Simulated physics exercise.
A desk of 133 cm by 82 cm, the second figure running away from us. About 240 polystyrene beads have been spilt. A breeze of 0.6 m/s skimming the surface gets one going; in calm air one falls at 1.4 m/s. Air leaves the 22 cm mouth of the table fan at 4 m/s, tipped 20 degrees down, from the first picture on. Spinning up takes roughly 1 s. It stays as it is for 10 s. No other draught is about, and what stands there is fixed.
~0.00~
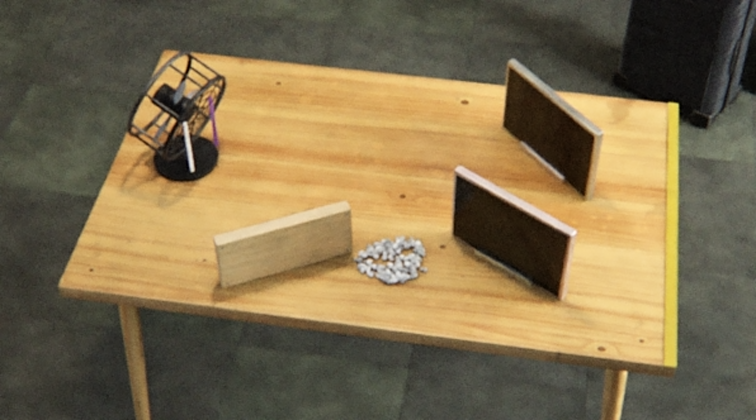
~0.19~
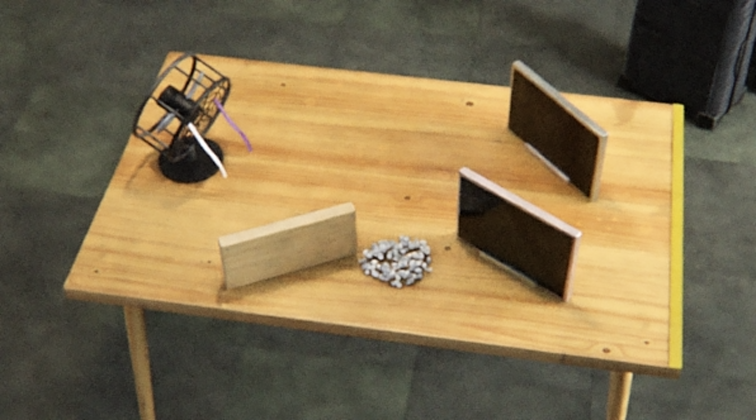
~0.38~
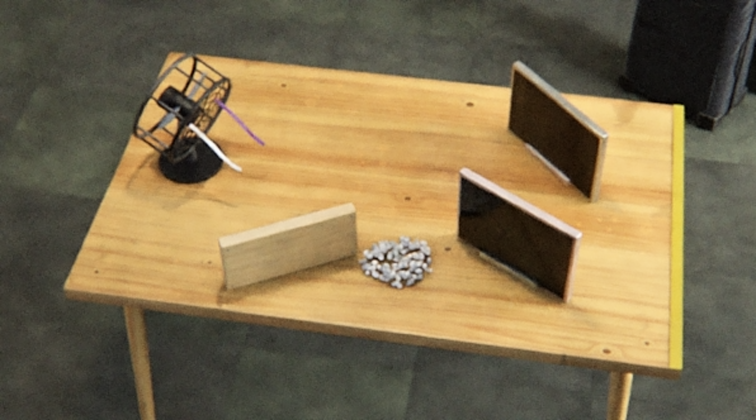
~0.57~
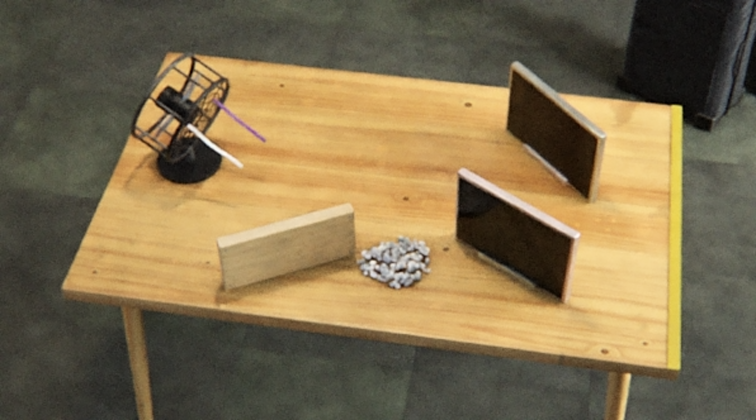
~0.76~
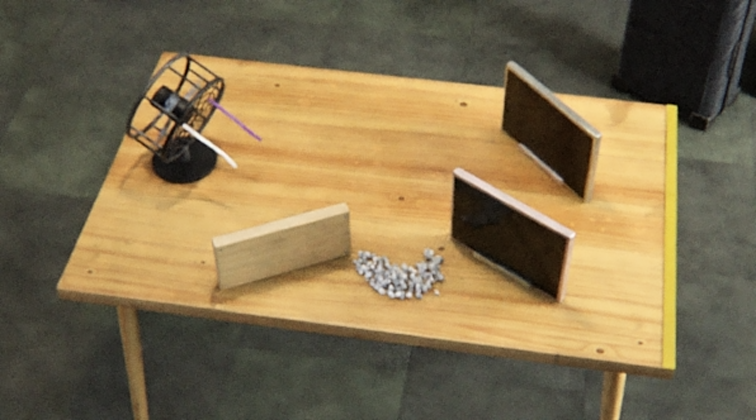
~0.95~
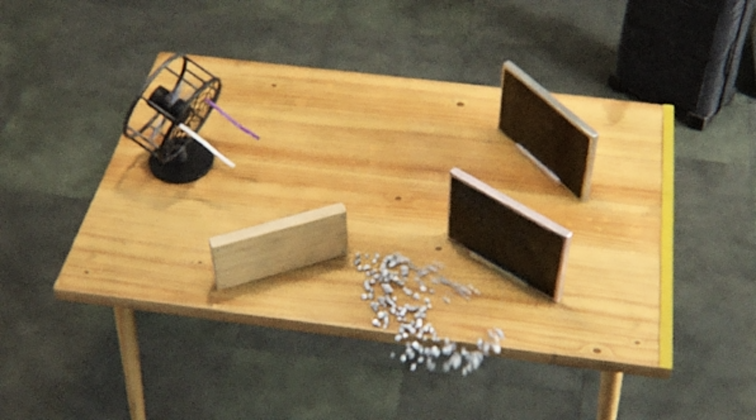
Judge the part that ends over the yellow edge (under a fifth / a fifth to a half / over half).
The share over the yellow edge is under a fifth.
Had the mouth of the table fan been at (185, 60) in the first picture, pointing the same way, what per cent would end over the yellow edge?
In that case some 0 per cent.
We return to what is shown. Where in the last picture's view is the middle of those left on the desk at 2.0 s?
Near (436, 319).
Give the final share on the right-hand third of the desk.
Near 0 %.
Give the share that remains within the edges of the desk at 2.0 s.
Some 20 per cent.
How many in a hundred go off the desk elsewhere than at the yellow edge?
Near 100 %.
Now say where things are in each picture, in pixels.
The middle of the polystyrene beads is near (392, 259), none has stirred yet and the mouth of the table fan is at (178, 106), in the first picture.
The middle of the polystyrene beads is near (397, 260), none has stirred yet and the yellow edge is centred on (683, 224), in the second picture.
The middle of the polystyrene beads is near (397, 260), none has stirred yet, the top of a board is at (288, 225) and the top of a laptop is at (519, 201), in the third picture.
The middle of the polystyrene beads is near (395, 261) and none has stirred yet, in the fourth picture.
The middle of the polystyrene beads is near (405, 278), the farthest in sight from the table fan is at (437, 293) and about 70 % have left their places, in the fifth picture.
The middle of the polystyrene beads is near (407, 307), the farthest in sight from the table fan is at (496, 350) and about 95 % have left their places, in the sixth picture.
After 2.0 s, 0 % are over the yellow edge; the middle of those still in play is near (436, 319); 78 % have settled or left.
After 3.2 s, 0 % are over the yellow edge; 87 % have settled or left.
After 5.5 s, 0 % are over the yellow edge; 95 % have settled or left.
After 10.0 s, at the end, 0 % are over the yellow edge.
